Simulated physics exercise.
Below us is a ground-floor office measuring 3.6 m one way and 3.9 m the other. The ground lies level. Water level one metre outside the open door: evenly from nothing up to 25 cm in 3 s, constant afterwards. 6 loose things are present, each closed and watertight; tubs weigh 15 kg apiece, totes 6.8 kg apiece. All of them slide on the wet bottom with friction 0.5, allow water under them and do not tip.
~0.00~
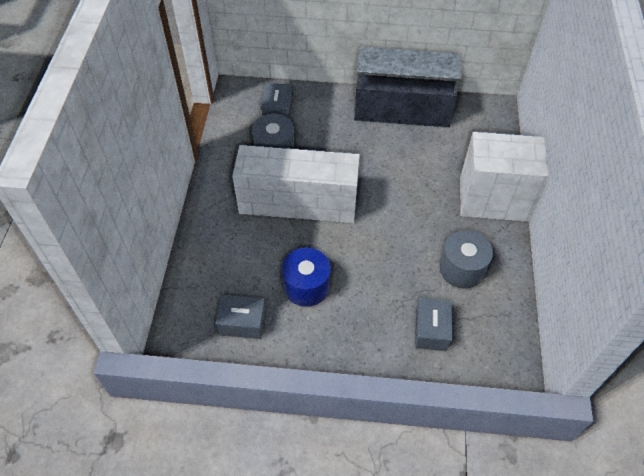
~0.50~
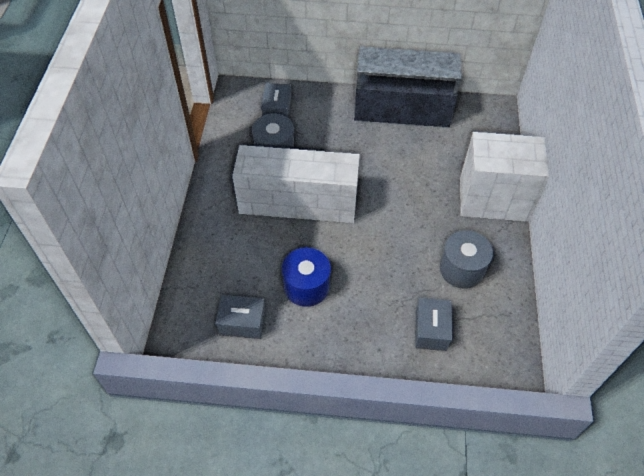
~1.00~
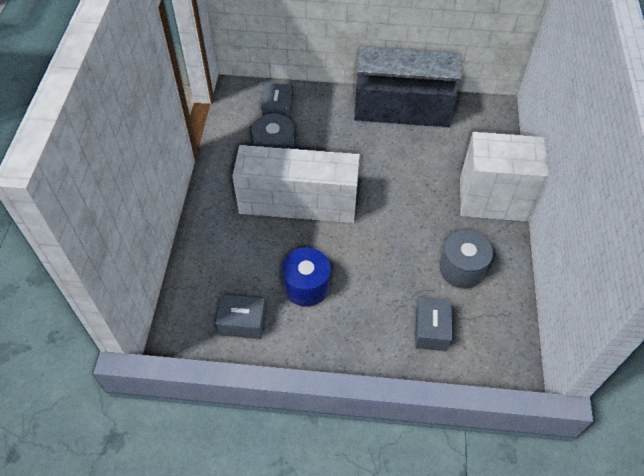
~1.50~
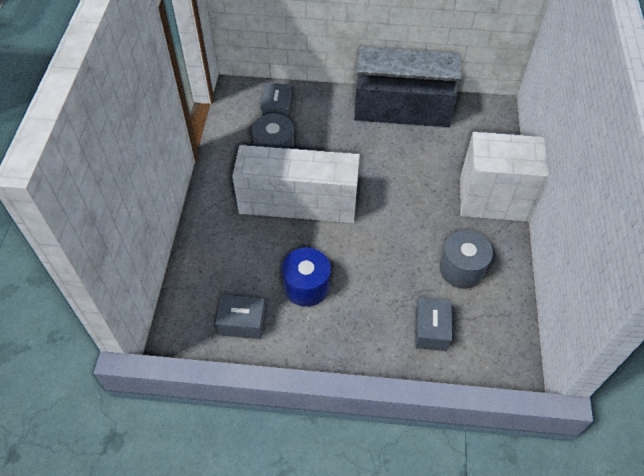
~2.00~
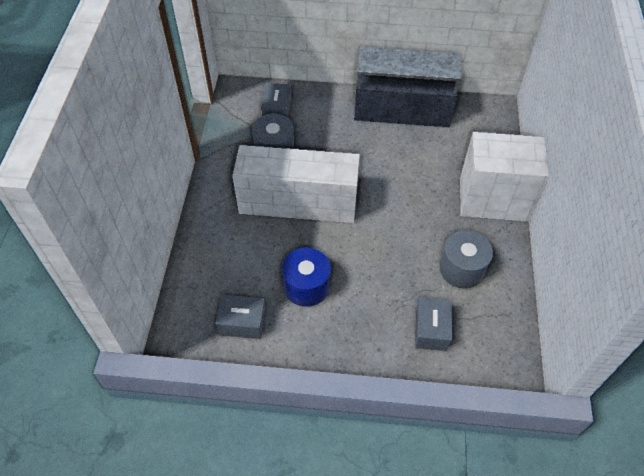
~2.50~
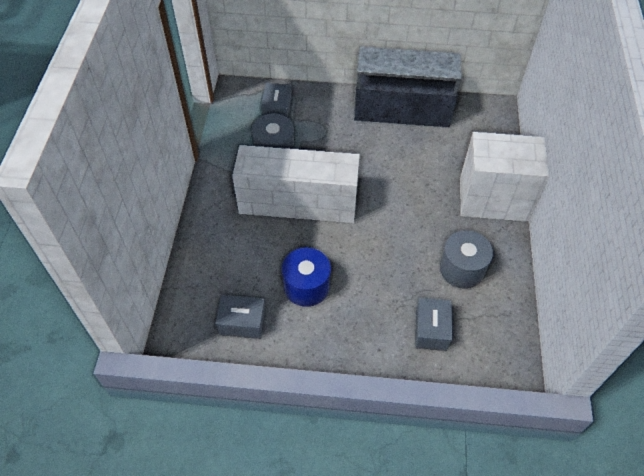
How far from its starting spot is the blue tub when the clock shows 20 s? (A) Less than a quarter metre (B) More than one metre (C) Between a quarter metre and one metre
Between a quarter metre and one metre (C).
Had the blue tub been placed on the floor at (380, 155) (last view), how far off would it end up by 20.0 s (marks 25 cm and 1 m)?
What happens is it gets pushed a long way.
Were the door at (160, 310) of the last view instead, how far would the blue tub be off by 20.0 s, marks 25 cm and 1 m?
The blue tub drifts well away.
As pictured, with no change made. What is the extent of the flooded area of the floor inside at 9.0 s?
12 m2.
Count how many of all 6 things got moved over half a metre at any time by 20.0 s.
It adds up to 6.
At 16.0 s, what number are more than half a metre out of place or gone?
By that point, 4.
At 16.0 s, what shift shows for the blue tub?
Shift: About 20 cm.
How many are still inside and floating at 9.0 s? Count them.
The number is 2.
After 4.0 s the blue tub is near (306, 268), 0.0 m from its start, aground; 1 afloat.
After 9.0 s the blue tub is near (306, 268), 0.0 m from its start, aground; 2 afloat.
After 16.0 s the blue tub is near (286, 269), 0.2 m from its start, afloat; 6 afloat.
After 20.0 s the blue tub is near (324, 218), 0.6 m from its start, afloat; 6 afloat.
